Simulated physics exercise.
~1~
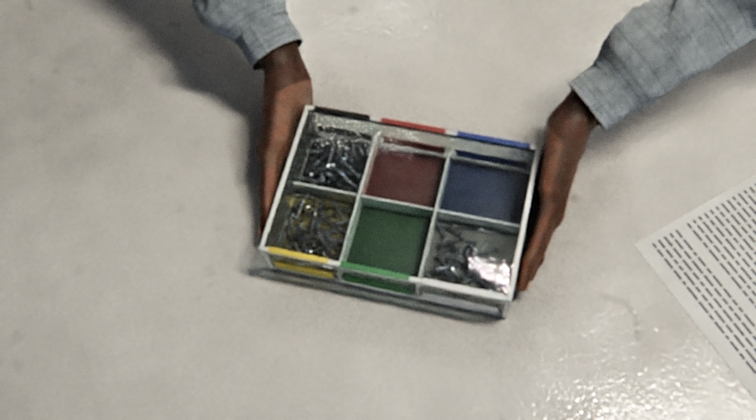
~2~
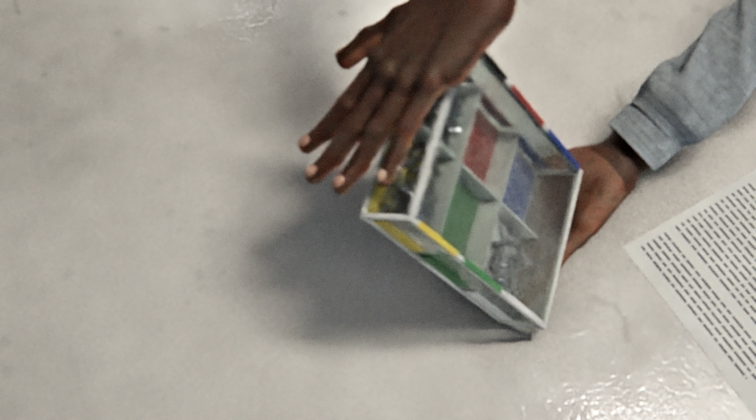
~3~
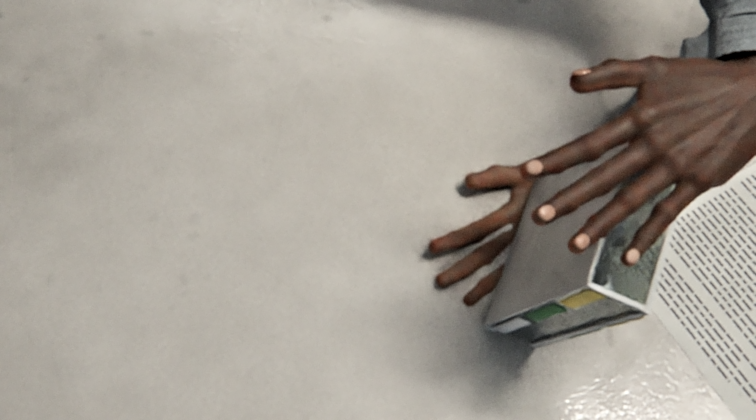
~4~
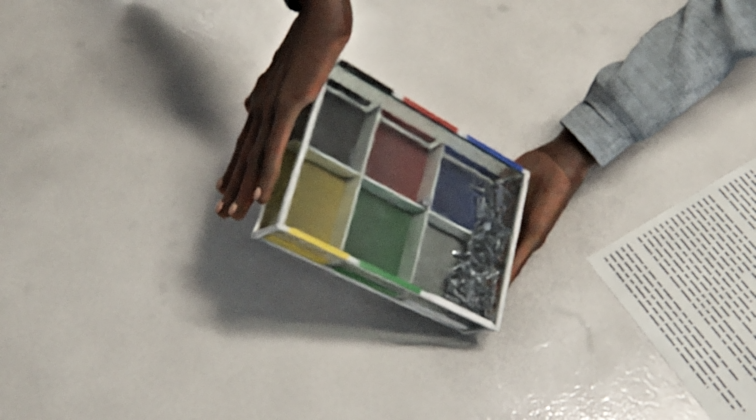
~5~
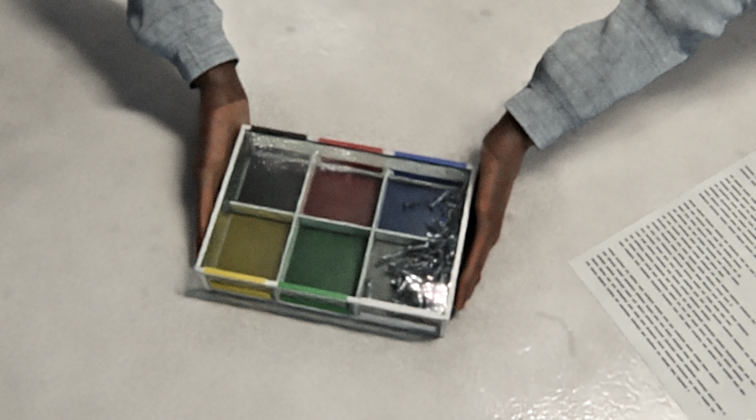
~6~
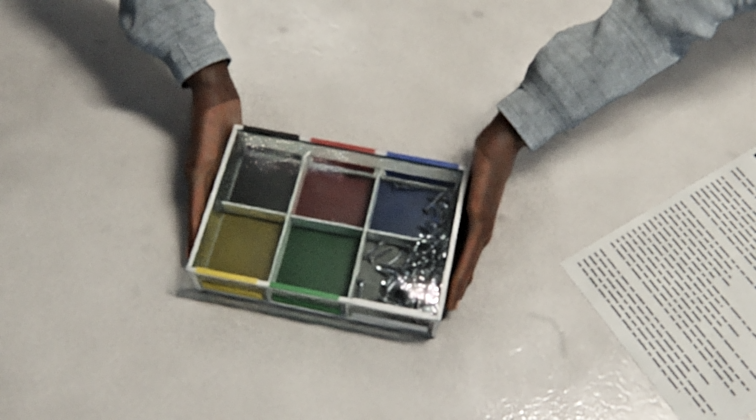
A clear-lidded sorting box holding small steel screws is tipped up steeply on its corner by two hands, then lowered flat again, and the screws, first in the black, yellow and white compartments, end up resting mostly in the white one, with some in the blue.
